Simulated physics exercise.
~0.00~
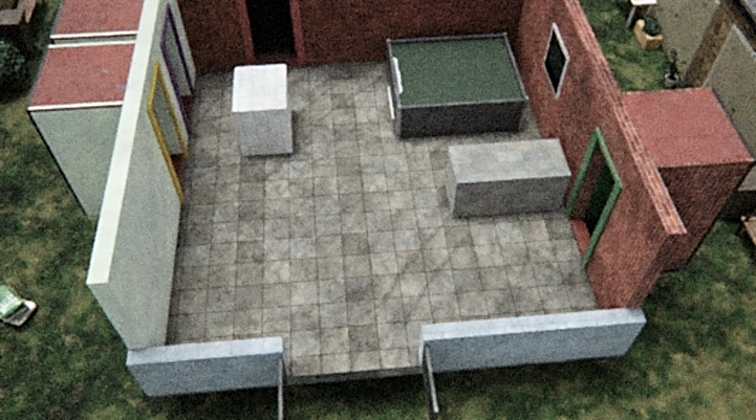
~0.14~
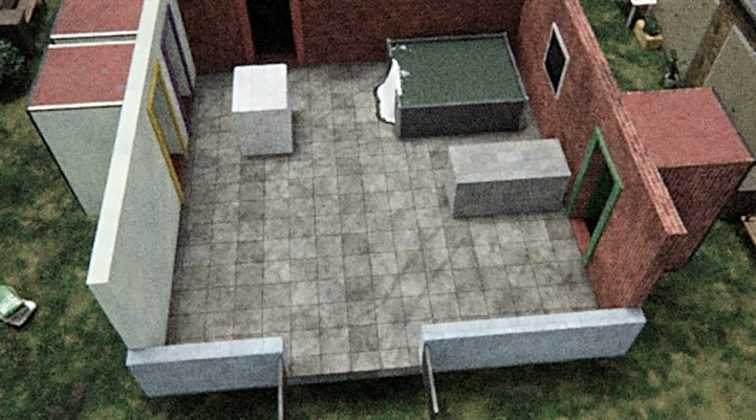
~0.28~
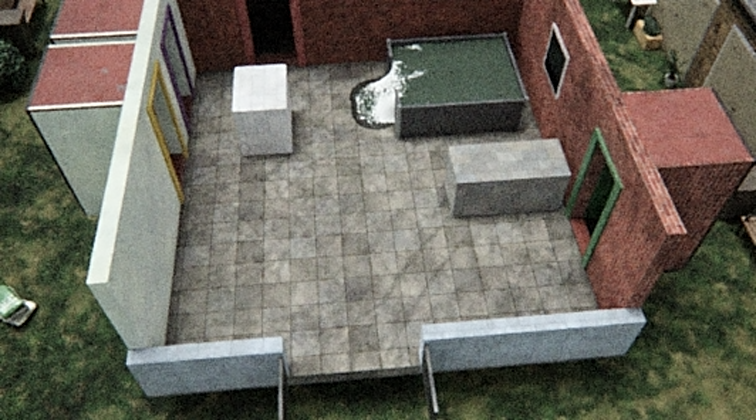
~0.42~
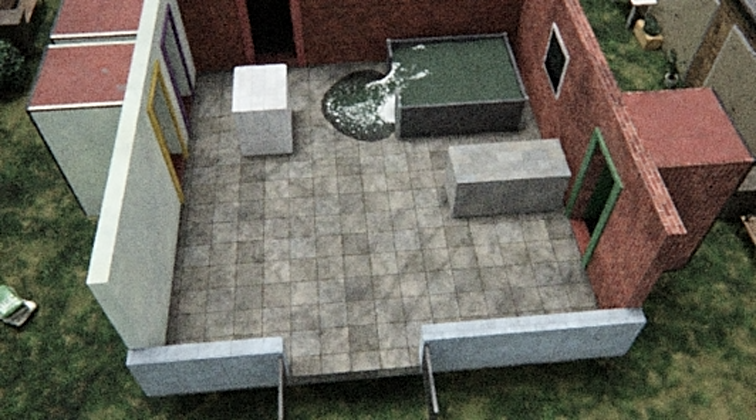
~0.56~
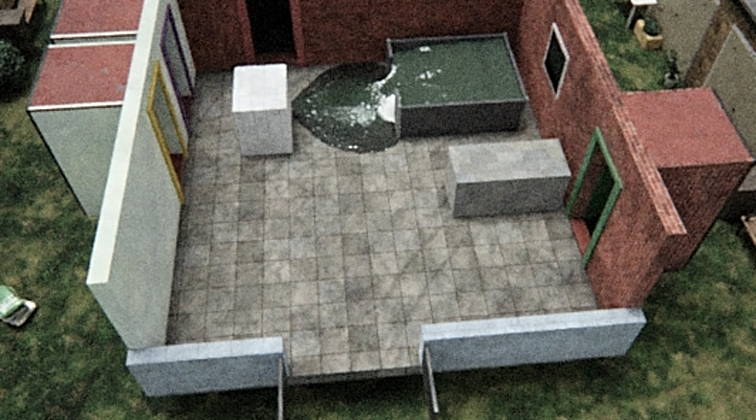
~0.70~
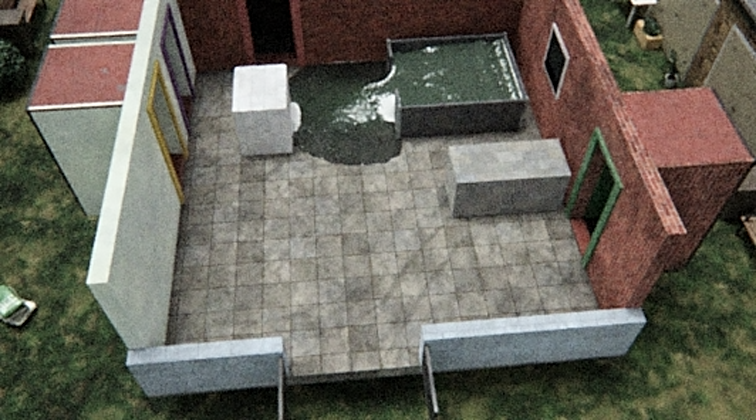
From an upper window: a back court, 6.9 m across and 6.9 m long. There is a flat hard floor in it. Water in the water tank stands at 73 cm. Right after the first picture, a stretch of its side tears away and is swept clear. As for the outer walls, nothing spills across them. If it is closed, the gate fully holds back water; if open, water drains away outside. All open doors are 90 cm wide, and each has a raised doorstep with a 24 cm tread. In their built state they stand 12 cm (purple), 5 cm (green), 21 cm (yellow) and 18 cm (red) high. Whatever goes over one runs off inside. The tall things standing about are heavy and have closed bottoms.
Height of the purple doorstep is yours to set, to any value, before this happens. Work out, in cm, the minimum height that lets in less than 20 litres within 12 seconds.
I would say 18 cm.
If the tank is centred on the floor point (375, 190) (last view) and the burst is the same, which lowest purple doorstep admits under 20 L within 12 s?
It should be around 8.5 cm high.
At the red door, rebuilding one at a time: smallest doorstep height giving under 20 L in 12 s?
At red, about 15 cm.
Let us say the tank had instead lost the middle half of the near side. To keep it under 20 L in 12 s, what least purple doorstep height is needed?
Then roughly 9.0 cm.
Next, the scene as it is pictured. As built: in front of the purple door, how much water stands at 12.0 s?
Roughly 8.0 cm deep.
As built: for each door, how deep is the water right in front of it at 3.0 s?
Depths in cm - purple: 19, green: 0, yellow: 7, red: 17.
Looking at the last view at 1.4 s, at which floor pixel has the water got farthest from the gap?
Close to pixel (196, 73).
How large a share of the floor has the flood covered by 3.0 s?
Some 55 in a hundred.
After 1.4 s water covers 25 % of the floor, deepest (42 cm) near (387, 102); 9 cm at the purple door, 0 litres in over its 12 cm doorstep.
After 3.0 s water covers 55 % of the floor, deepest (39 cm) near (195, 84); 19 cm at the purple door, 19 litres in over its 12 cm doorstep.
After 12.0 s water covers 95 % of the floor, deepest (12 cm) near (583, 267); 8 cm at the purple door, 106 litres in over its 12 cm doorstep.
At the purple door as built, the water arrived by 1.2 s and peaked near 20 cm at 3.2 s.
With a doorstep of 15 cm, 53 litres would have come in within the 12 s; with 20 cm, 11 litres. So under 20 litres takes about 18 cm.
